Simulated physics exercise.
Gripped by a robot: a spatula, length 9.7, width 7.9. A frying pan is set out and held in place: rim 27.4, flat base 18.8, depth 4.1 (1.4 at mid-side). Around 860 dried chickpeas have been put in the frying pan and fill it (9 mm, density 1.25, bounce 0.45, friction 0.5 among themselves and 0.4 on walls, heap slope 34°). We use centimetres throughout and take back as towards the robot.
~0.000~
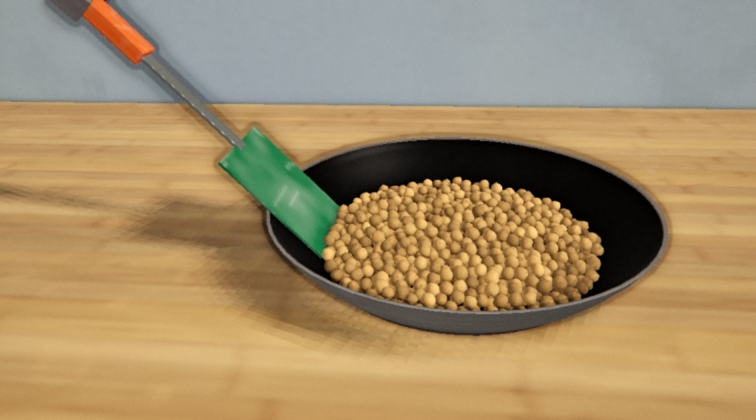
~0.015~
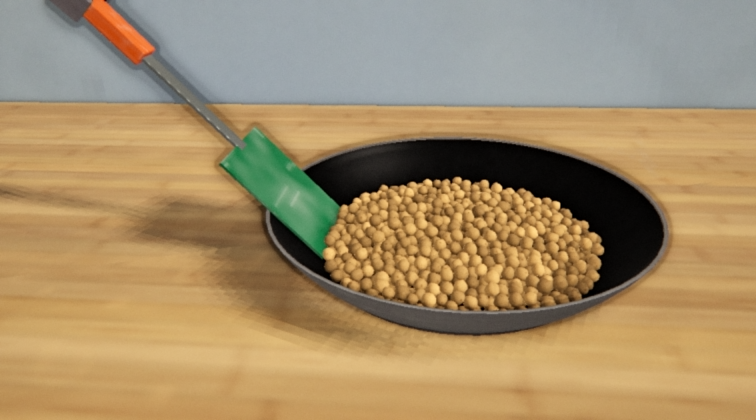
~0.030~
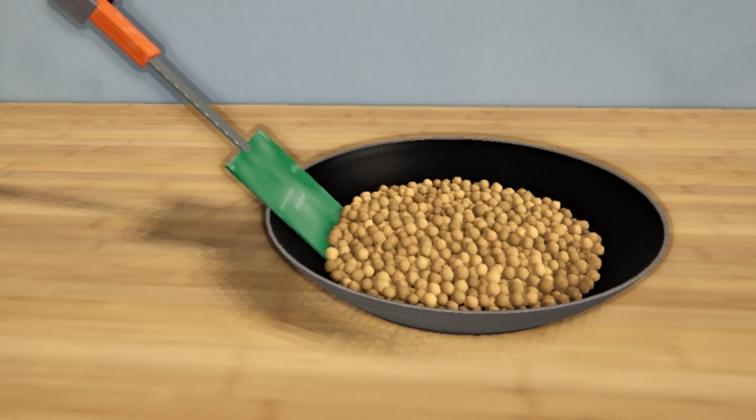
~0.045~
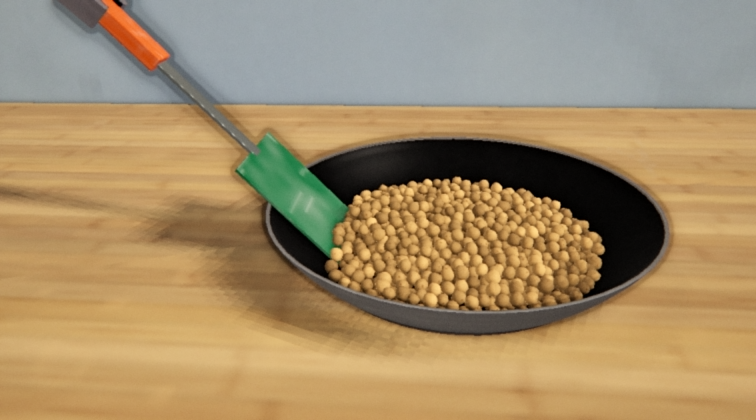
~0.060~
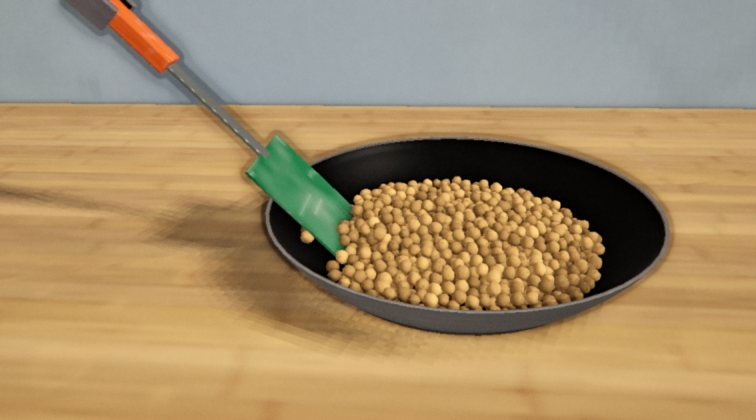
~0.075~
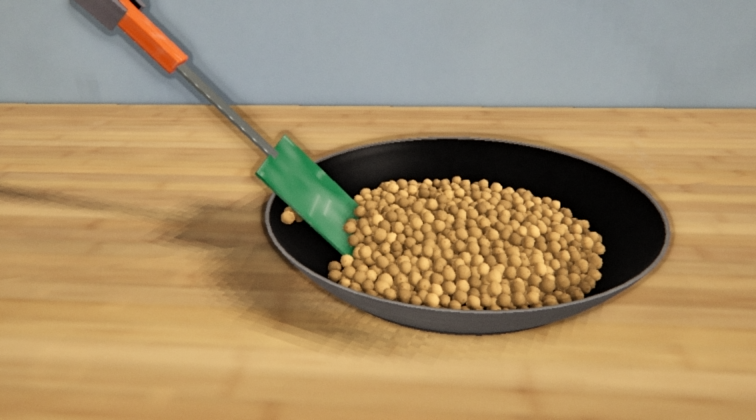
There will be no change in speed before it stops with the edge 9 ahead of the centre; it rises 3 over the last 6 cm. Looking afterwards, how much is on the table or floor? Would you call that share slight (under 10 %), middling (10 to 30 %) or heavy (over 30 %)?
It is slight.
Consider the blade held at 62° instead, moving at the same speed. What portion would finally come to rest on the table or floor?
Result, estimated: 5 %.
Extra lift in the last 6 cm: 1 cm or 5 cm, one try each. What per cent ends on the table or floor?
Some 5 and 5 per cent.
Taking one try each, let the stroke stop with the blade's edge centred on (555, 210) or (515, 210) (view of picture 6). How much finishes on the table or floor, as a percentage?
First try roughly 0 percent, second roughly 0 percent.
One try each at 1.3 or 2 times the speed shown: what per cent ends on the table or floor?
About 10 and 15 per cent.
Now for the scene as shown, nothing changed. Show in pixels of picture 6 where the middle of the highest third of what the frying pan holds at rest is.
(595, 219).
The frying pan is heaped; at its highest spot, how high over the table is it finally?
6.0 cm.
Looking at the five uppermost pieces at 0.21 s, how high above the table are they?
Somewhere near 5 cm, I'd say.
After 0.21 s, sloping 47°, highest piece 8 above the table; 861 in the frying pan, 3 on the blade or in flight.
After 0.34 s, sloping 47°, highest piece 5 above the table; 861 in the frying pan, 3 on the table or floor.
After 0.60 s, sloping 47°, highest piece 6 above the table; 834 in the frying pan, 27 on the table or floor, 3 on the blade or in flight.
After 1.65 s, sloping 47°, highest piece 6 above the table; 833 in the frying pan, 31 on the table or floor.
At rest, 833 in the frying pan, 31 on the table or floor. That is 4 % on the table or floor.
